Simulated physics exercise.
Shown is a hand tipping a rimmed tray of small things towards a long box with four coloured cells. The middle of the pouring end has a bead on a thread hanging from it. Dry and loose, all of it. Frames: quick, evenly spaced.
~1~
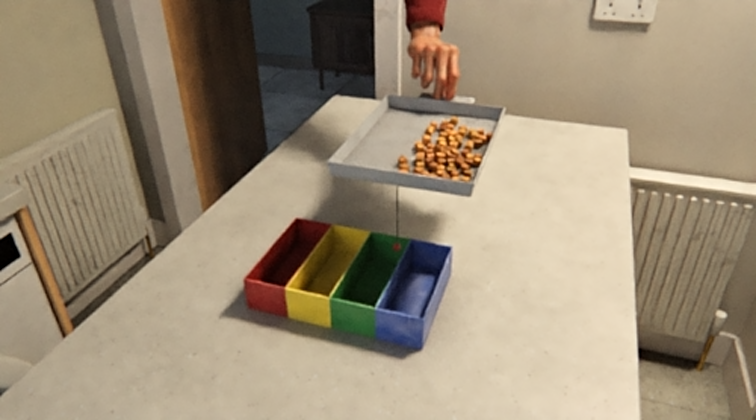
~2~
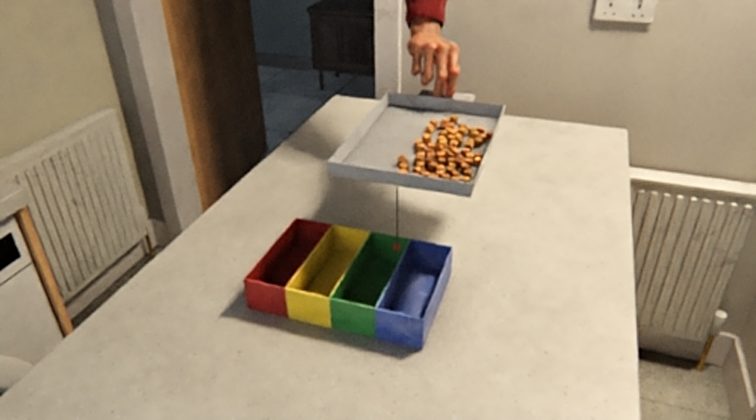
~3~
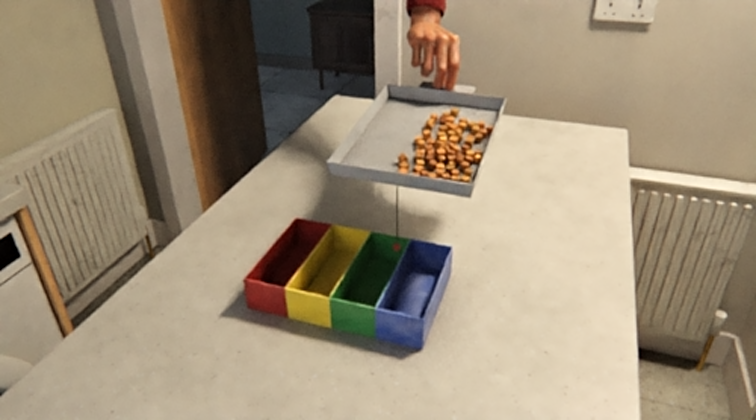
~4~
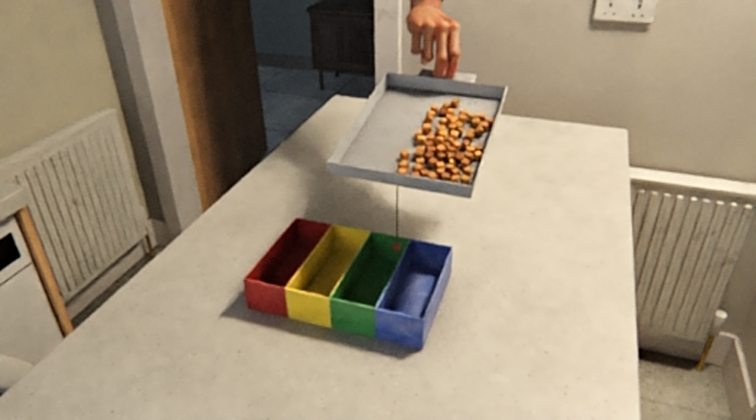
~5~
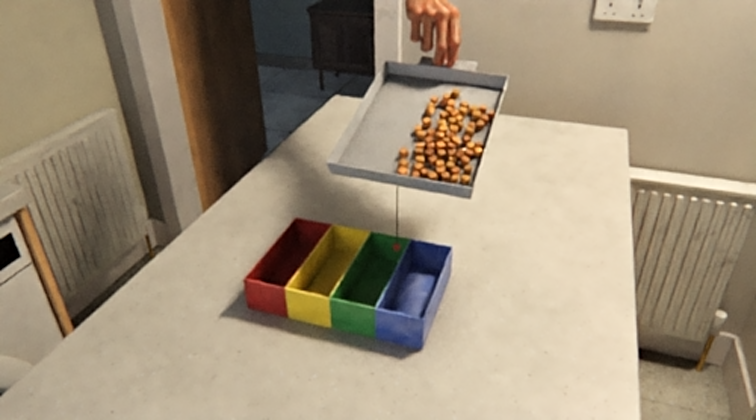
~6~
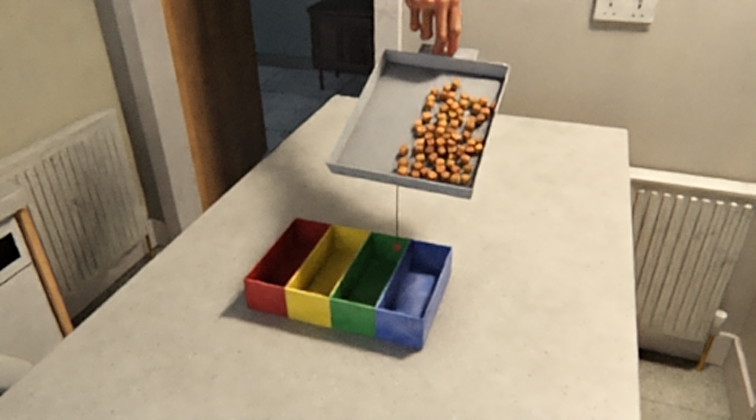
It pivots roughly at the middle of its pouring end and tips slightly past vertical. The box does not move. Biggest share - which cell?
Blue.
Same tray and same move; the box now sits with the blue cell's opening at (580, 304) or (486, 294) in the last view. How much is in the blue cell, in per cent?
It would be near 0 per cent first and near 10 per cent second.
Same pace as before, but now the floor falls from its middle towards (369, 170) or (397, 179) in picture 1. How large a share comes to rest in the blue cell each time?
In turn some 0 and 40 per cent.
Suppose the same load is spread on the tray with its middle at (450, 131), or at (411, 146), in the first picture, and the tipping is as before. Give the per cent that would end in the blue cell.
Roughly 50 % and then 30 %.
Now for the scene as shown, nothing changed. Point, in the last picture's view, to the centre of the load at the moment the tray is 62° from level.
Check around (436, 165) in the last picture.
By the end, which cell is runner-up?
Next after the leader comes green.
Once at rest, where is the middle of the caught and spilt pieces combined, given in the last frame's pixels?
The centre ends up roughly at (413, 319).
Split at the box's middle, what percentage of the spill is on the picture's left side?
I'd put it at close to 0 per cent.
Soon after the last picture, tray tipped steeply; nearly all on the tray; a stray few falling or outside the box.
A little later, tray tipped right over; nearly all on the tray; a stray few in the blue cell; a stray few in the green cell; a small part falling or outside the box.
Later still, tray tipped past a quarter turn; about a third in the blue cell; about a quarter in the green cell; a small part in the yellow cell; about half falling or outside the box.
At rest, tray tipped past a quarter turn; about a third in the blue cell; about a quarter in the green cell; a small part in the yellow cell; none in the red cell; about half outside the box.
